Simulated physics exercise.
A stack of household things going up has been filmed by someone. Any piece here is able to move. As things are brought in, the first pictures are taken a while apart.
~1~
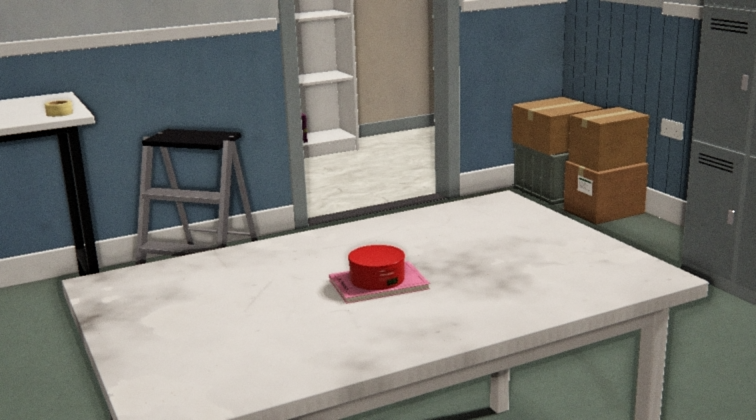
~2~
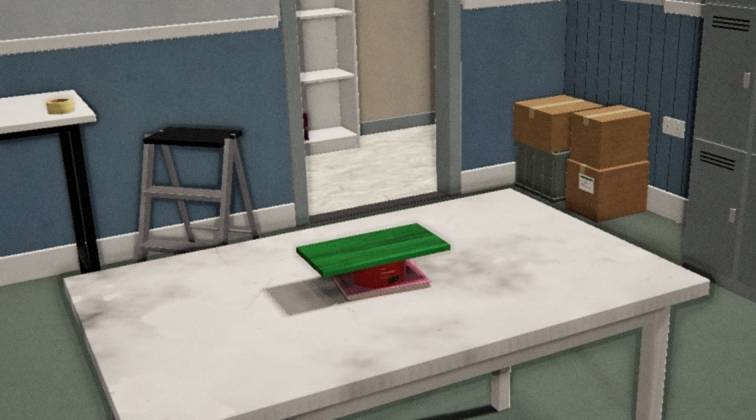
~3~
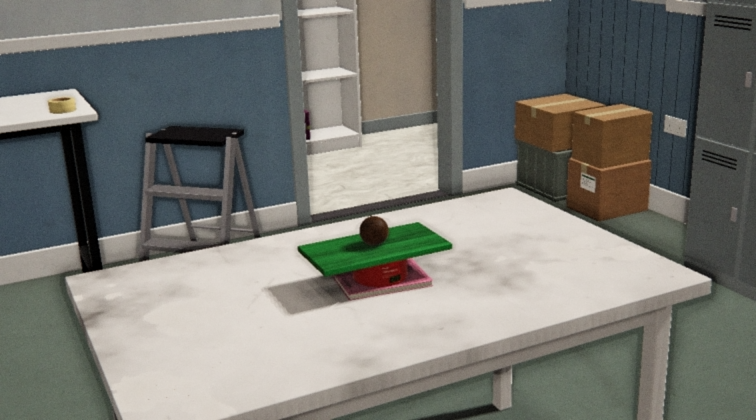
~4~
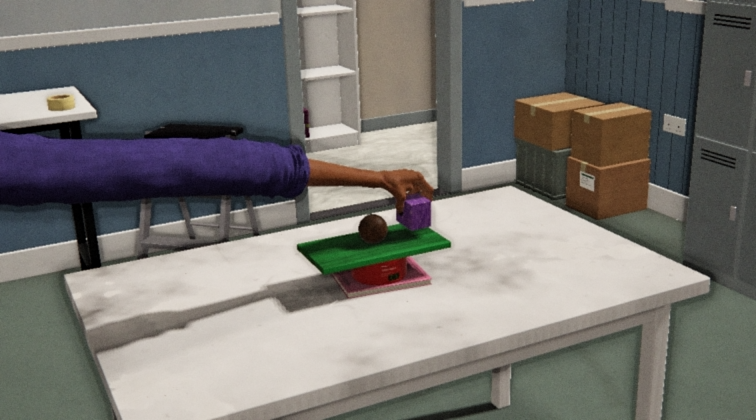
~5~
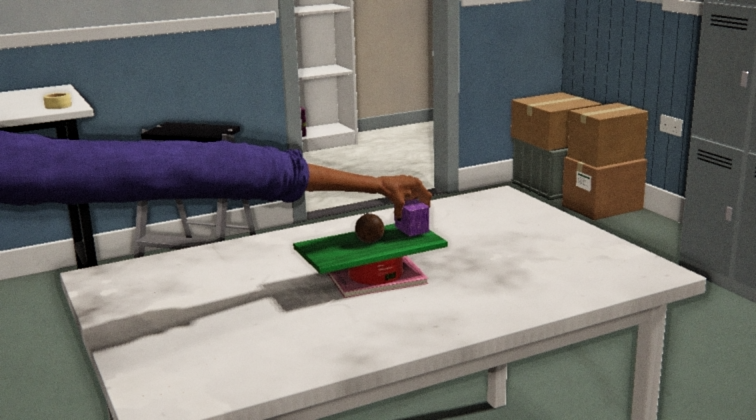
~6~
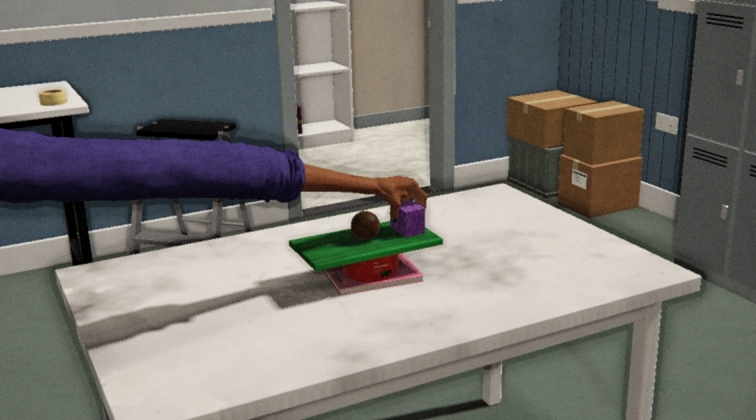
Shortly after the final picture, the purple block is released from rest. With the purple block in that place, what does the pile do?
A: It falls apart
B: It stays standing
B.
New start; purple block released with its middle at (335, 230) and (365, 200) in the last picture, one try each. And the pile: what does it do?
Result 1: Pile stable; result 2: Pile falls.
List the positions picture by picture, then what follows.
In the first frame, the last thing is not in view yet.
In the second frame, the last thing is not in view yet; green board (373, 248).
In the third frame, the last thing is not in view yet; brown ball (374, 230).
In the fourth frame, coming down; purple block (413, 211); green board (374, 246).
In the fifth frame, coming down; purple block (412, 217); brown ball (370, 228).
In the sixth frame, set down, still held; purple block (408, 218); green board (366, 242).
Then, 0.20 s after the last picture, nothing has stirred.
Then, 0.40 s after the last picture, purple block resting near (408, 218).
At rest, all 5 in place. Seen from the same camera at the end, purple block near (408, 218). The pile holds.
